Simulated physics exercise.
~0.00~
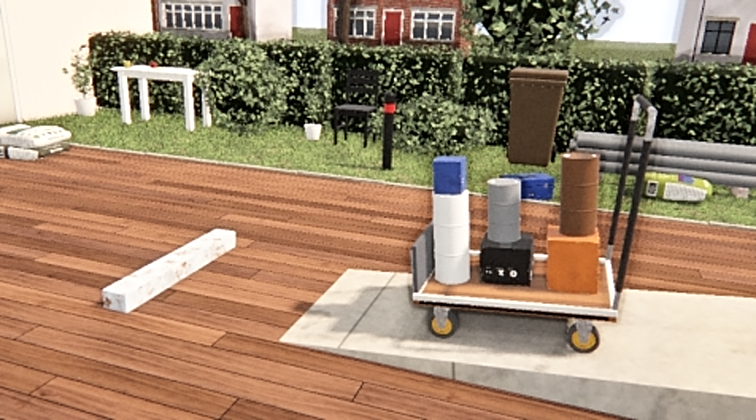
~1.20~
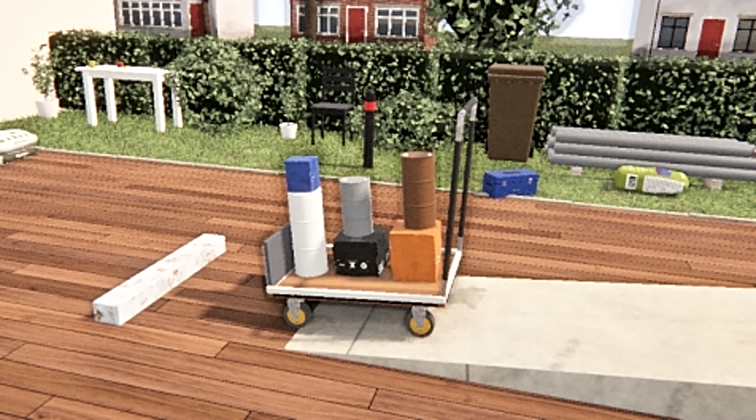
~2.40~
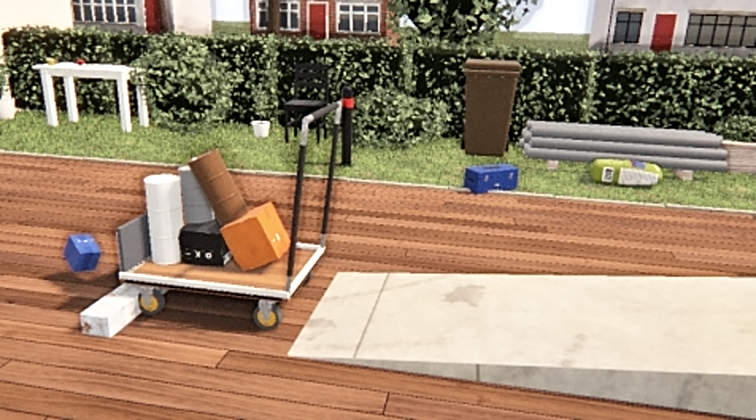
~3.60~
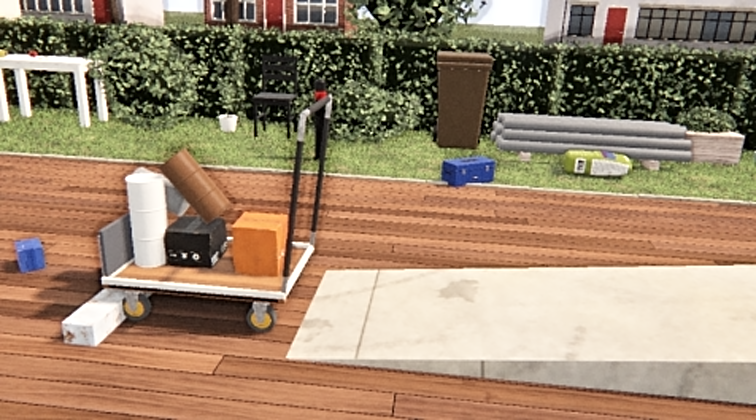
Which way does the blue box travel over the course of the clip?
The blue box moves to the left, first riding on the trolley and then falling off its front end onto the deck.
